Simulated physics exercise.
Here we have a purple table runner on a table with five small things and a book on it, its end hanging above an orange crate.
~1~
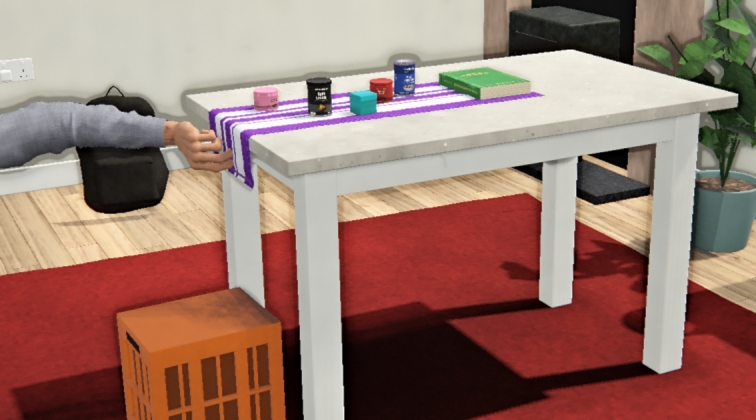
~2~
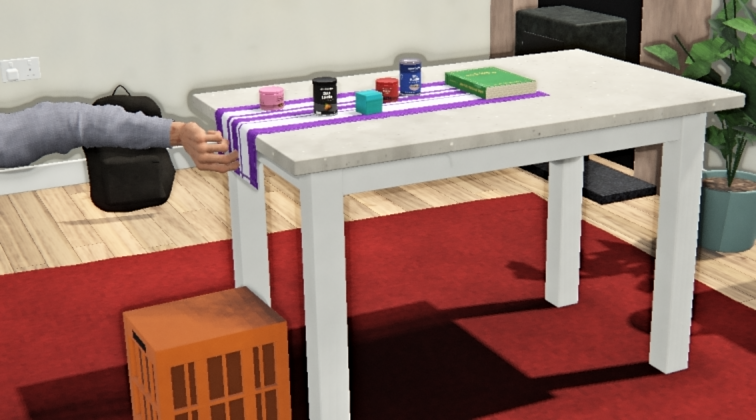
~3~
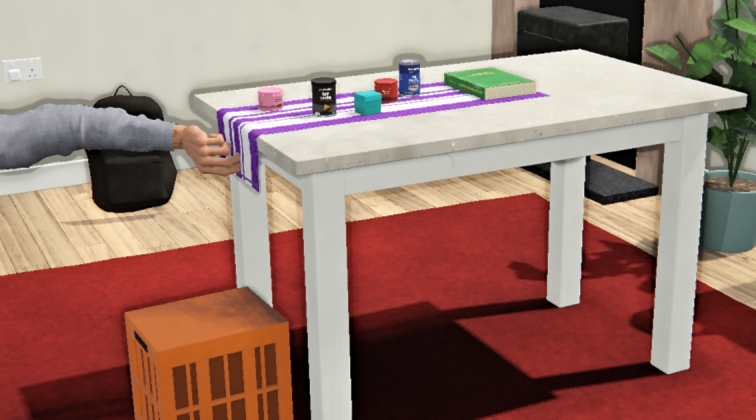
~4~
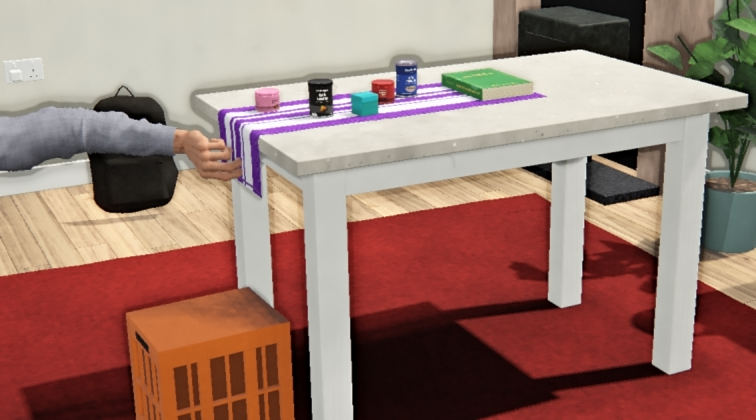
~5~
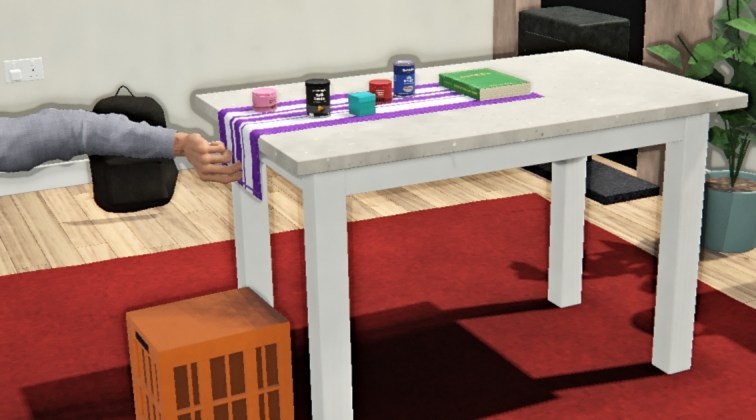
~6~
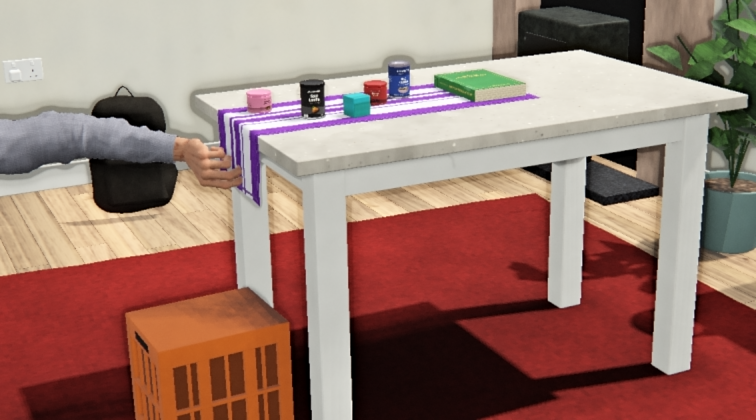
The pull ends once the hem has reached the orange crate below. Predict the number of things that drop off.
Lost over the edge: Three.
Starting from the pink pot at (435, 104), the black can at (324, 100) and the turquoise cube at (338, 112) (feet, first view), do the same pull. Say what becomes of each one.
Pink pot safe, black can lost, turquoise cube lost.
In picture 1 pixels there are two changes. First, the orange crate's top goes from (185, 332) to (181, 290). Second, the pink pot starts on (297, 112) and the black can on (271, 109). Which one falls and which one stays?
Pink pot: Lost; black can: Lost.
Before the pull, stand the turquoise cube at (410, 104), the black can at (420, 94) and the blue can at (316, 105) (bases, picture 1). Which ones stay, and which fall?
You'd see the turquoise cube hang on, the black can hang on and the blue can go down.
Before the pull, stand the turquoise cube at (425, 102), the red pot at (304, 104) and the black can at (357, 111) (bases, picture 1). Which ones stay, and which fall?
Turquoise cube: Stays. Red pot: Goes. Black can: Goes.
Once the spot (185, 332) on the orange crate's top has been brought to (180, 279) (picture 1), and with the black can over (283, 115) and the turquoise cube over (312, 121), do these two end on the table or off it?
The black can is carried off; the turquoise cube is carried off.
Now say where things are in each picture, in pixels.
In the first frame, hem (253, 189); pink pot (266, 90); black can (319, 80); turquoise cube (363, 93); red pot (381, 80); blue can (404, 61); top of the crate (185, 332).
In the second frame, hem (258, 189); pink pot (271, 89).
In the third frame, hem (260, 193); black can (324, 80).
In the fourth frame, hem (262, 198); turquoise cube (365, 94); top of the crate (194, 331).
In the fifth frame, hem (262, 201); red pot (380, 81).
In the sixth frame, hem (260, 206); pink pot (259, 92); black can (312, 82); turquoise cube (357, 95); red pot (375, 83); blue can (399, 63).
Soon after, hem near (242, 243); pink pot gone.
Then, hem near (243, 288); pink pot and black can gone.
Further on, hem on the crate; pink pot, black can and turquoise cube gone.
At rest, hem on the crate; pink pot, black can and turquoise cube gone. Over the edge go three.
